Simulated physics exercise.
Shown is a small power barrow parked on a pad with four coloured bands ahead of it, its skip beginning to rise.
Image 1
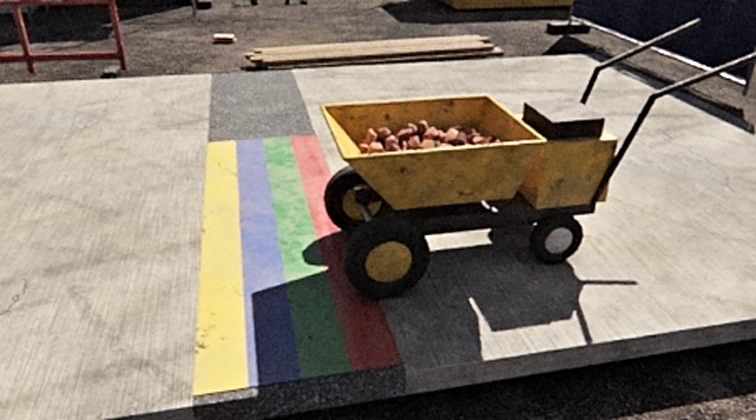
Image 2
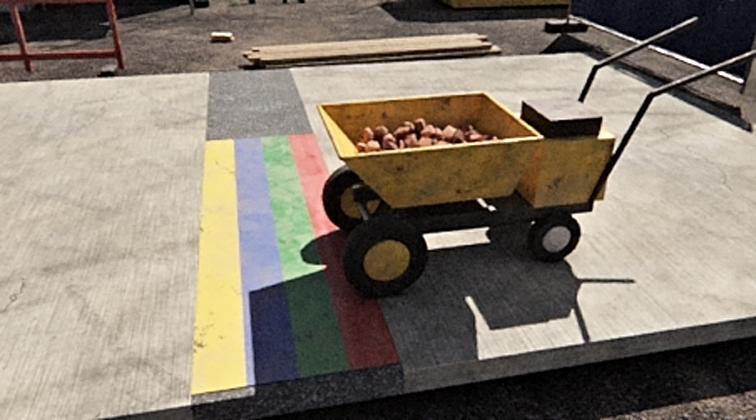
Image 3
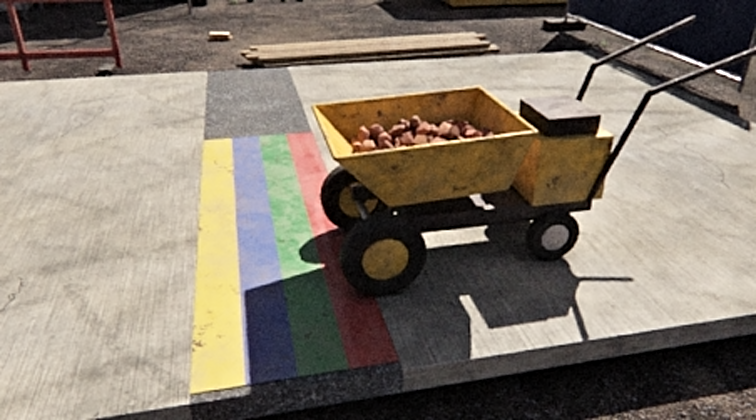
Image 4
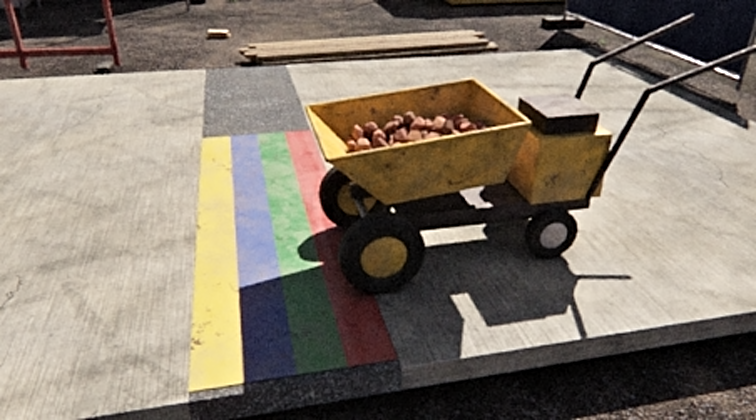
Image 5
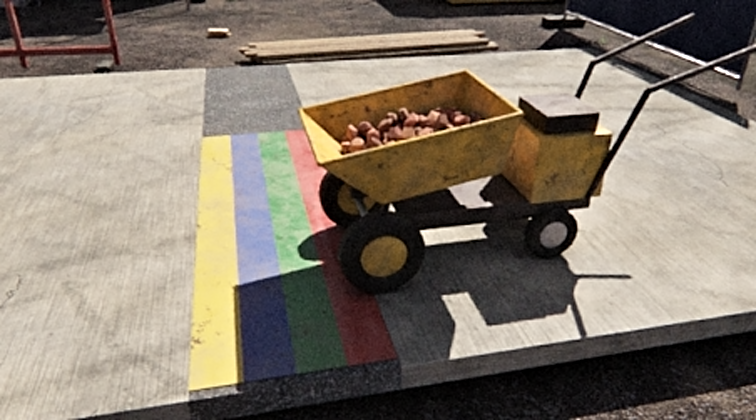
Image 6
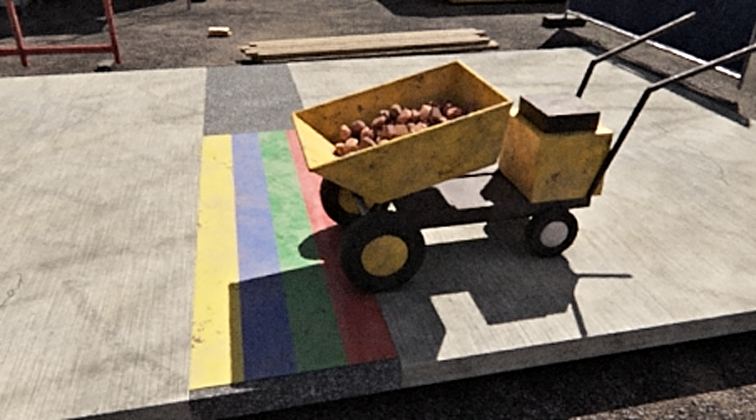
The footage shows a yellow wheeled barrow loaded with rubble, standing on a concrete pad beside yellow, blue, green and red bands. Its skip starts level, then gradually tilts toward the left, its rear rising while the wheels stay in place.
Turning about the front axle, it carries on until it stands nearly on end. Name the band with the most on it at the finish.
The yellow one.
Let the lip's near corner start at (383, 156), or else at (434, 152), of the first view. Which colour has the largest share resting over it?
The first try: That blue strip. The second: The green one.
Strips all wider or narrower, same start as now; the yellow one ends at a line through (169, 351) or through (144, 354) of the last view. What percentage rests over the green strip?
About 0 and 0 per cent.
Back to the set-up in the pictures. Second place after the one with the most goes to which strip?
Blue comes second.
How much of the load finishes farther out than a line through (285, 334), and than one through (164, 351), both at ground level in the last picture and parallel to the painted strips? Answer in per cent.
Near 90 % and 10 %.
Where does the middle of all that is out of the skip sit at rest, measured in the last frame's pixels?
Resting centre, last picture - approx. (216, 266).
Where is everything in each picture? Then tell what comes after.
In the first picture, lip of the skip at (345, 159), level; top of the load at (437, 147), lumps of rubble; red strip at (364, 325); green strip at (318, 331); blue strip at (270, 338); yellow strip at (221, 345).
In the second picture, lip of the skip at (342, 158), level; top of the load at (434, 145).
In the third picture, lip of the skip at (336, 159), tipped barely; top of the load at (430, 142).
In the fourth picture, lip of the skip at (328, 160), tipped a little; top of the load at (436, 142).
In the fifth picture, lip of the skip at (320, 164), tipped a little; top of the load at (453, 131).
In the sixth picture, lip of the skip at (311, 170), tipped clearly; top of the load at (446, 124); red strip at (360, 319); green strip at (314, 325); blue strip at (266, 332); yellow strip at (217, 339).
Soon after the last picture, skip tipped steeply; all in the skip.
A little later, skip tipped right over; most in the skip; a small part over the blue strip; a small part over the yellow strip.
Later still, skip tipped right over; a small part in the skip; about a quarter over the blue strip; about half over the yellow strip; about a quarter off the paint.
At rest, skip tipped right over; a small part in the skip; none over the red strip; none over the green strip; about a quarter over the blue strip; about a third over the yellow strip; about a quarter off the paint.
